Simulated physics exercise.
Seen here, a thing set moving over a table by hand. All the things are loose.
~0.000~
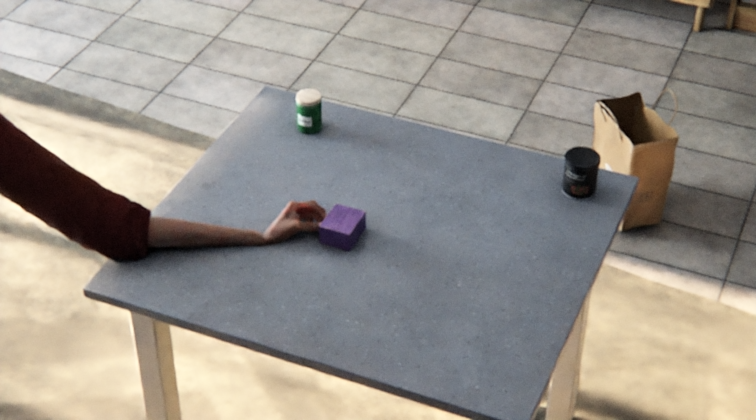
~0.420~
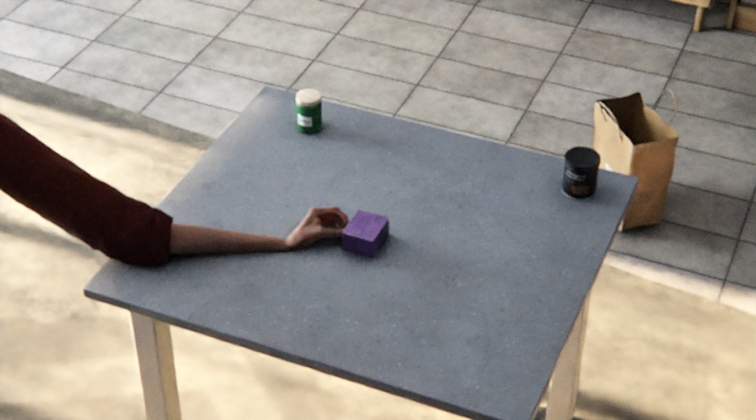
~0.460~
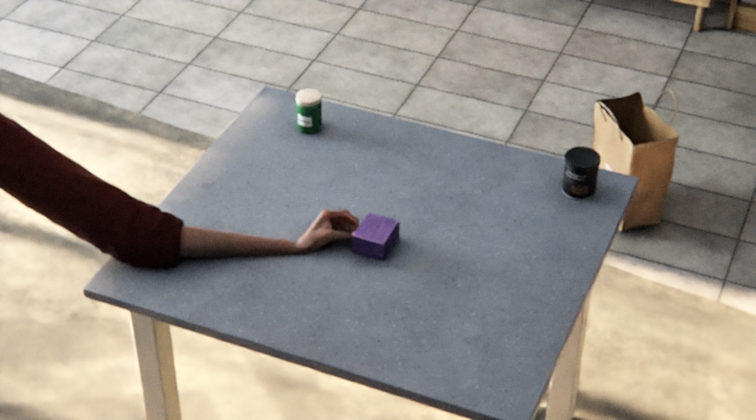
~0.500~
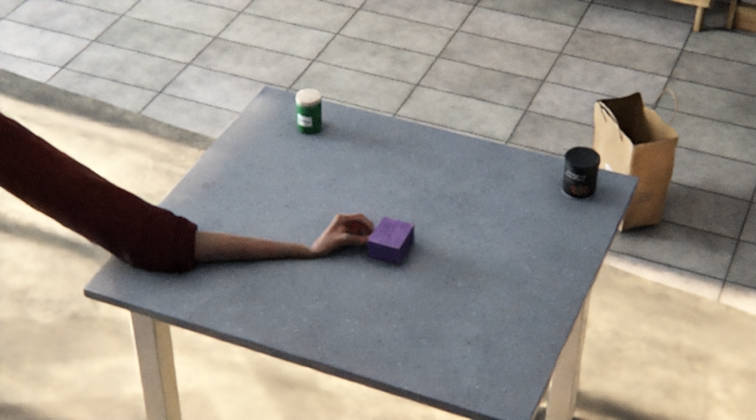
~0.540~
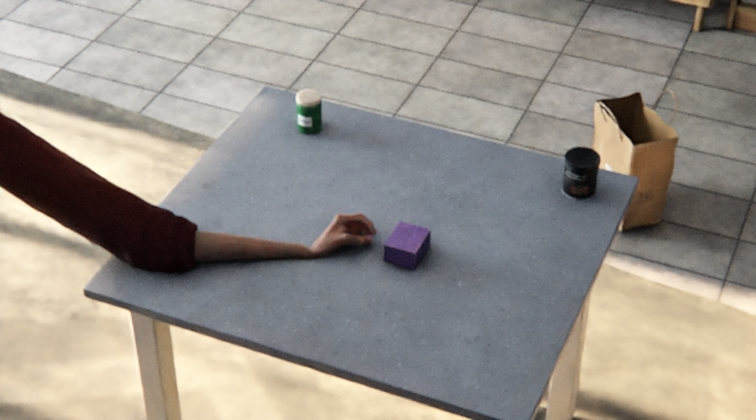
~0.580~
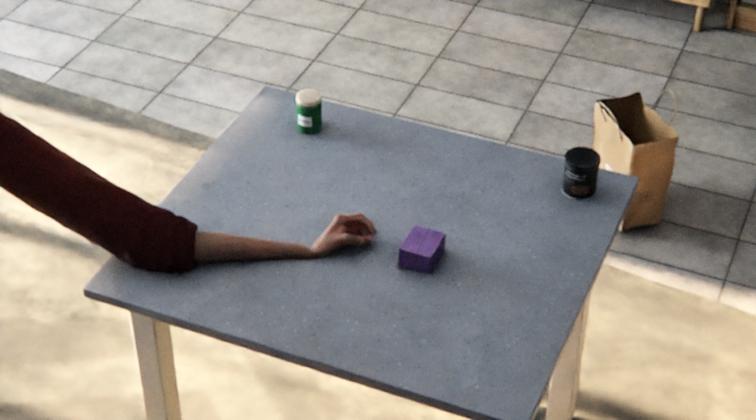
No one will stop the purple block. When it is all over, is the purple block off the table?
The purple block is still on the table.
Around 0.68 s, purple block displaced about its own width near (453, 258).
Around 0.78 s, purple block displaced well along near (474, 263).
Finally (1.3 s), moved from the start, purple block. Final places as the last picture's camera would see them, purple block near (485, 267).
